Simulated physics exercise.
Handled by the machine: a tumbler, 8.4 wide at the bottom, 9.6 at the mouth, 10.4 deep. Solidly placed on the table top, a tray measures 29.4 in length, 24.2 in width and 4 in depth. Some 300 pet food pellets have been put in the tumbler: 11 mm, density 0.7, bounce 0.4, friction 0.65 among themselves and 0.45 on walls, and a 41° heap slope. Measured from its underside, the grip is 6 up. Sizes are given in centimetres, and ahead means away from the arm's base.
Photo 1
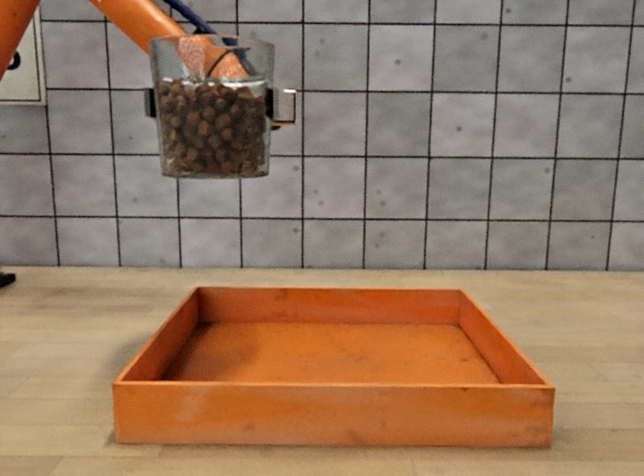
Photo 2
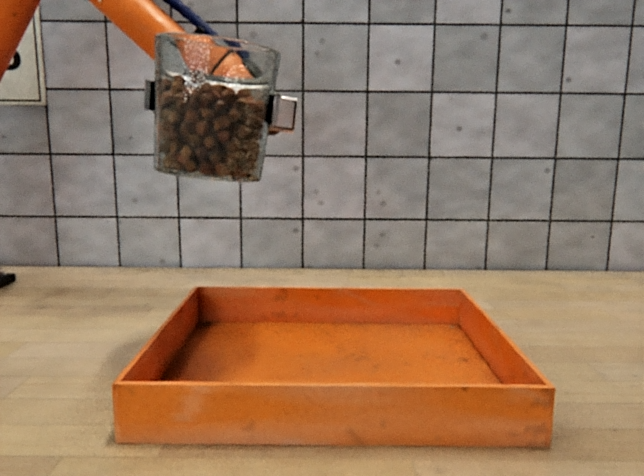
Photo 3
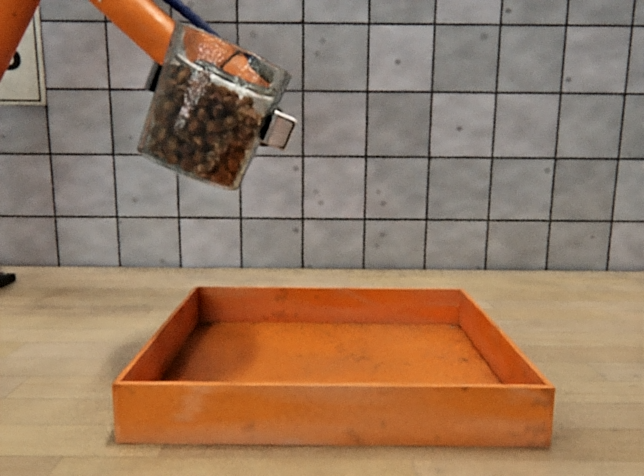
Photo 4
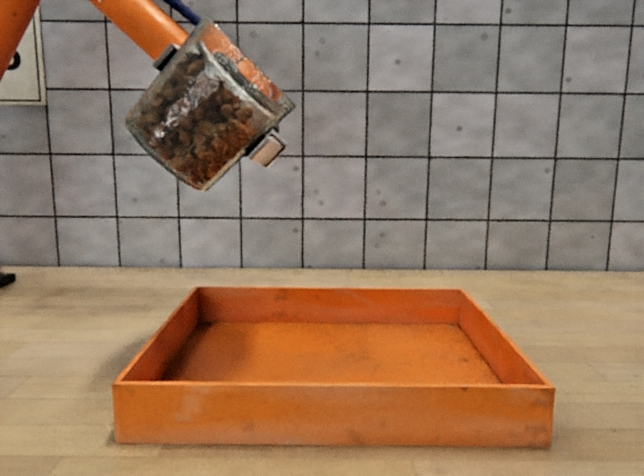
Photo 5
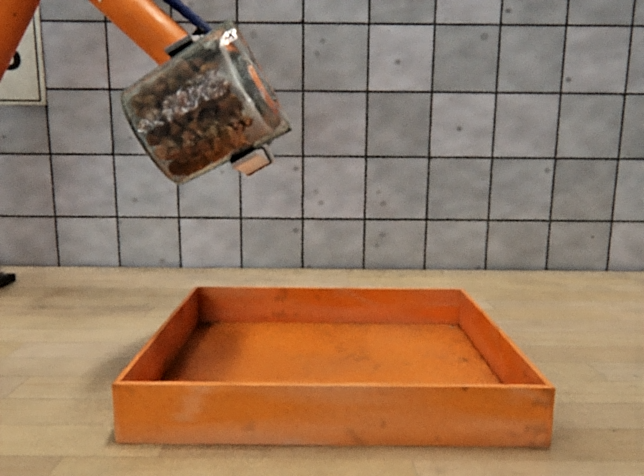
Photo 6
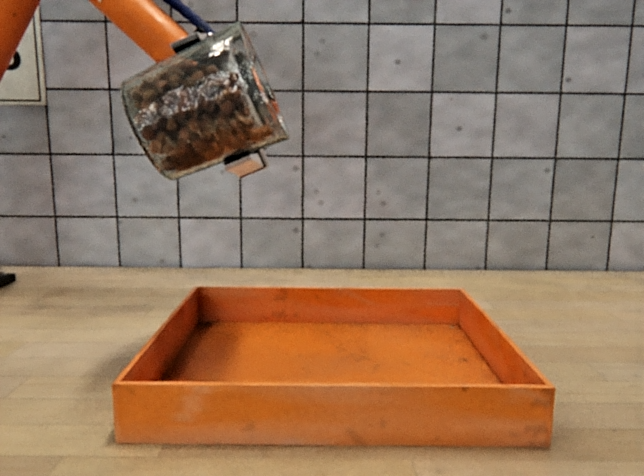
Orange robot arm tilting a clear tumbler of brown pellets steeply to the right above an empty orange tray on a table.
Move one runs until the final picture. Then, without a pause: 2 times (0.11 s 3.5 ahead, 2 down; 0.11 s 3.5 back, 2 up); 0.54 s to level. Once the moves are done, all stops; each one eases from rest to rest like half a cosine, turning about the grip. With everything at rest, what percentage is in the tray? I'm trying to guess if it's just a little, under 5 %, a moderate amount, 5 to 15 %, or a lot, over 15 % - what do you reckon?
I reckon a moderate amount.
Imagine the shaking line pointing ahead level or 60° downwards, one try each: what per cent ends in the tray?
Try one gives about 25 in a hundred, try two about 0 in a hundred.
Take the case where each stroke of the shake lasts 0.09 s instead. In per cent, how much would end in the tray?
10 %.
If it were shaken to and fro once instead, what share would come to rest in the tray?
Then roughly 5 percent.
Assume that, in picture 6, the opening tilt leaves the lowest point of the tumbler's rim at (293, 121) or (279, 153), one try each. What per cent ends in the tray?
The first try gives around 0 percent and the second around 25 percent.
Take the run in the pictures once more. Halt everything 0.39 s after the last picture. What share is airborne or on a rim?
Logged share: Close to 2 per cent.
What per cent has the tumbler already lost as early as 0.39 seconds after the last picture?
About 5 per cent so far.
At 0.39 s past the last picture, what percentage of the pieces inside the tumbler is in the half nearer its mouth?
Some 40 percent is in that half.
Then, 0.39 s on, tilted 67° forward, highest piece 24 above the table; 285 in the tumbler, 12 in the tray, 6 in flight or on a rim.
Then, 0.78 s on, tilted 20° forward, highest piece 26 above the table; 279 in the tumbler, 24 in the tray.
Then, 1.18 s on, level, highest piece 27 above the table; 279 in the tumbler, 24 in the tray.
Then, 2.23 s on, level, highest piece 27 above the table; 279 in the tumbler, 24 in the tray.
In the end, 279 in the tumbler, 24 in the tray. That is 8 % in the tray.
